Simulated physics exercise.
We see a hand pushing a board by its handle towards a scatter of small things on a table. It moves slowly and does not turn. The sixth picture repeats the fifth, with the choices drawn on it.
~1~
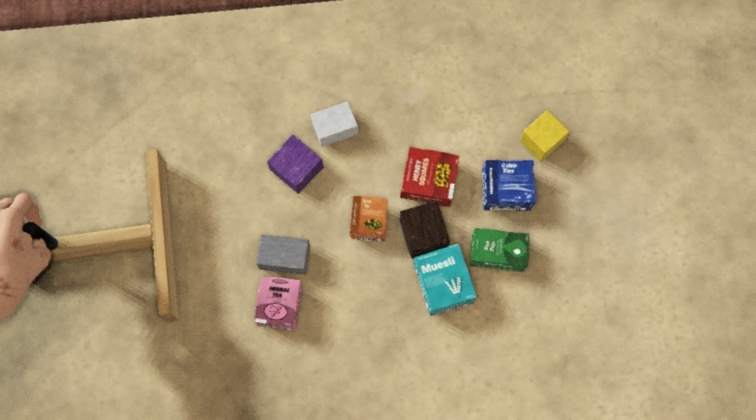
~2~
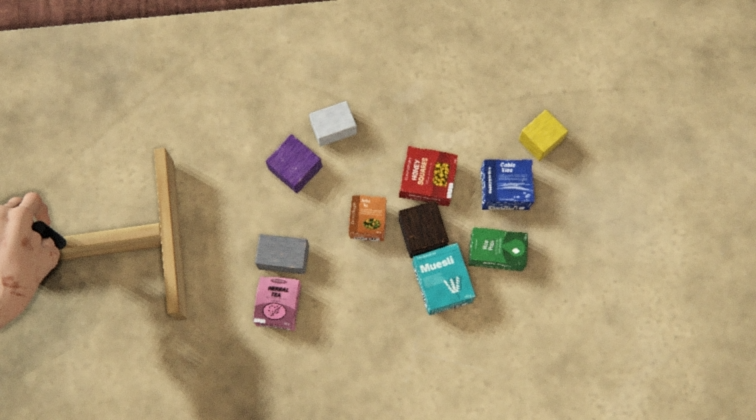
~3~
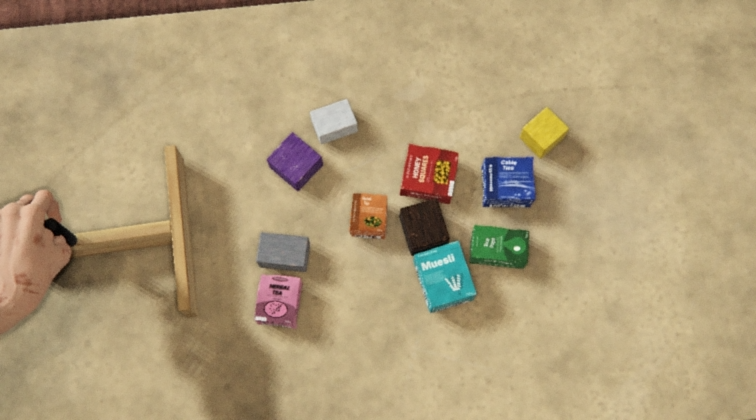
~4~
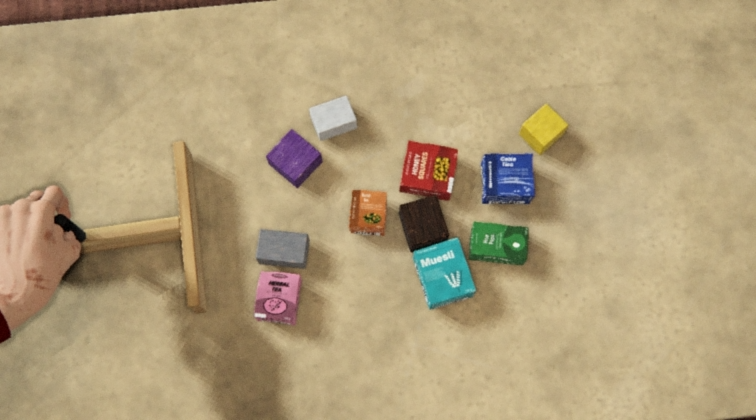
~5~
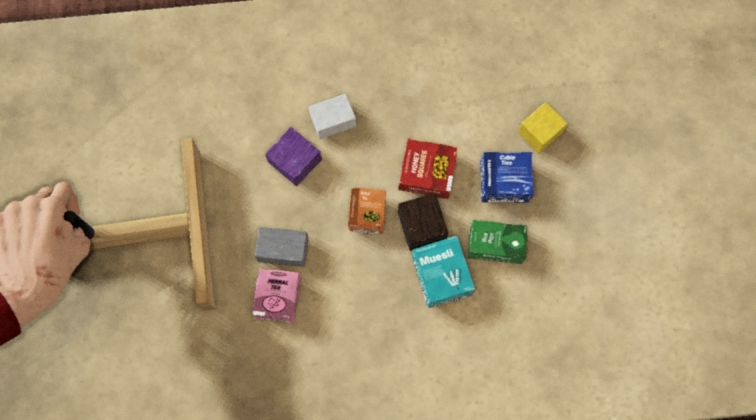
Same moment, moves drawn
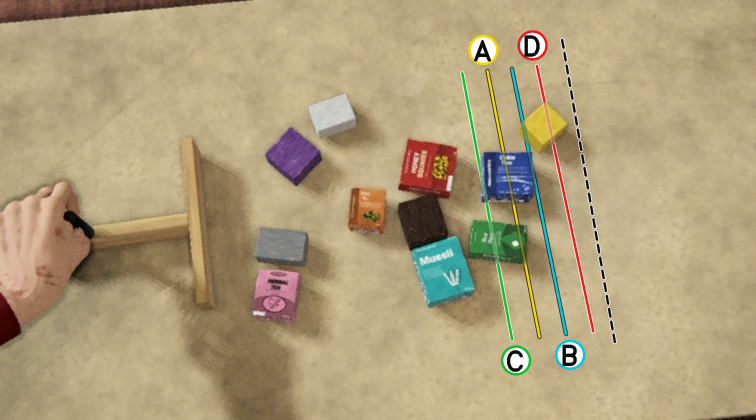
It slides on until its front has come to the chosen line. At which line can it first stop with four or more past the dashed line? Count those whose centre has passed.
Line B.
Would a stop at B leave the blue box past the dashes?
By then, yes.
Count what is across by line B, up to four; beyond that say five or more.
Five or more.
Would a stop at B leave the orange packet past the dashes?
No.
On the marked copy, A at (512, 198); B at (538, 196); C at (486, 201); D at (564, 193); the dashed line at (587, 183).
With B. Early on, board (319, 206); yellow block (543, 129); blue box (506, 178); none across.
Further on, board (443, 194); green packet (569, 230); blue box (557, 174); none across.
At the end, board (539, 184); green packet (663, 221); blue box (650, 165); six across.
As for the rest, A gets only three across; C gets only three across; D gets seven across, but is farther than needed.
